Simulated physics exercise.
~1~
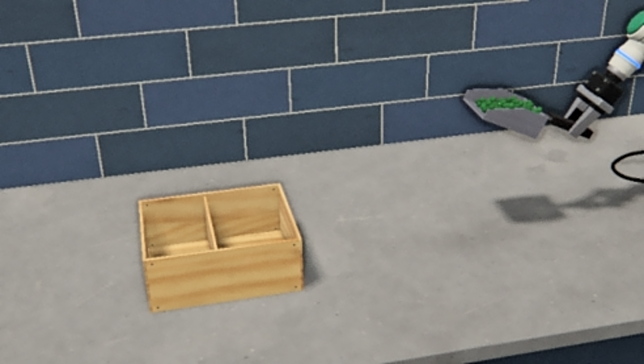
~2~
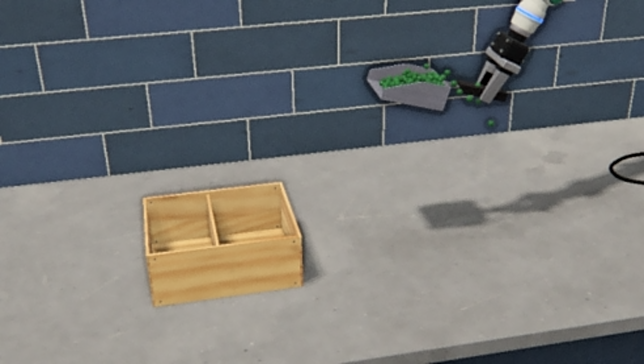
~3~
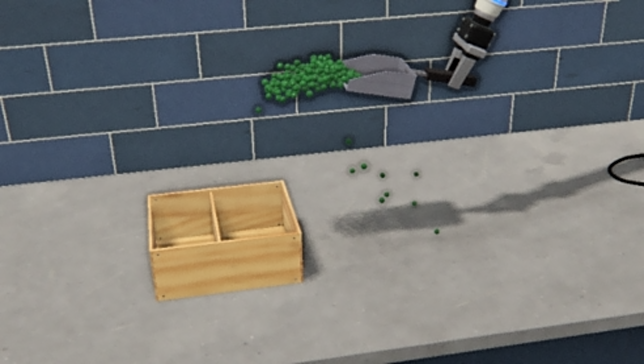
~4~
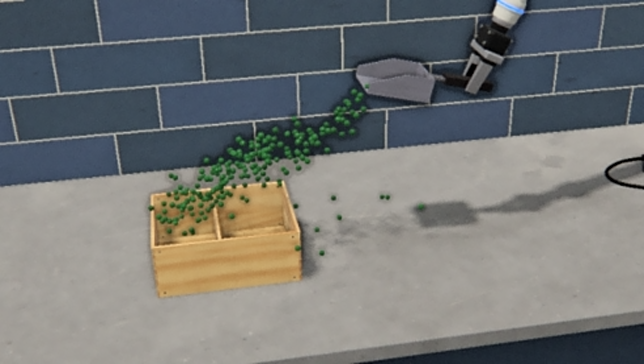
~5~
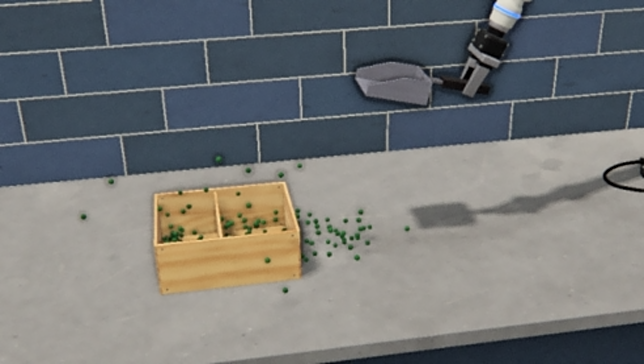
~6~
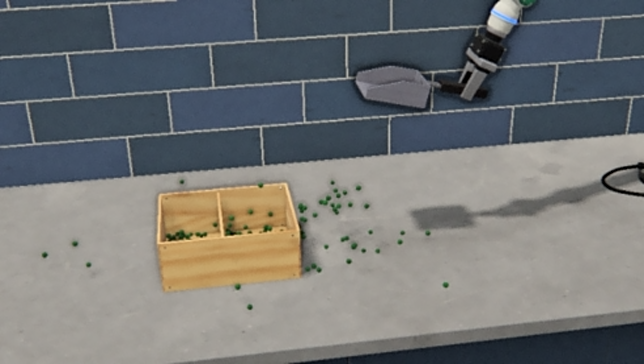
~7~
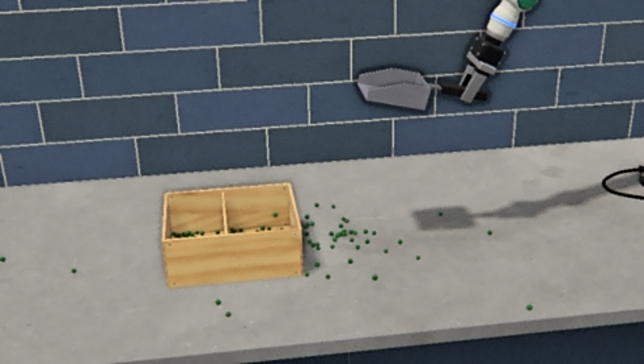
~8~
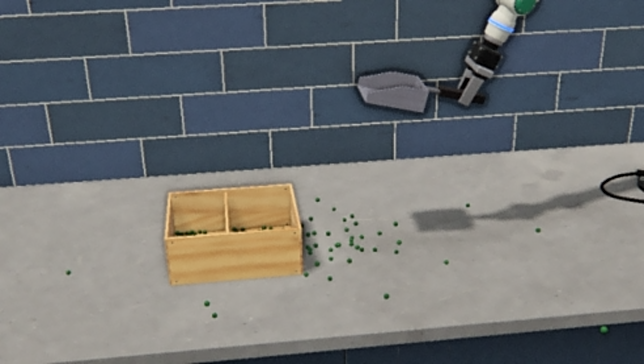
At the start, a robotic gripper at the upper right holds a grey scoop full of small green beads above a grey counter, with a divided wooden box standing to the left before a blue brick wall. The gripper swings the scoop left and upward, and a few beads spill. It then draws back slightly to the right, and the beads fly off the front in a stream towards the box. Many drop into both compartments, while others bounce and scatter across the counter. Finally, the nearly emptied scoop hangs still, with beads in both compartments and strewn around the box.
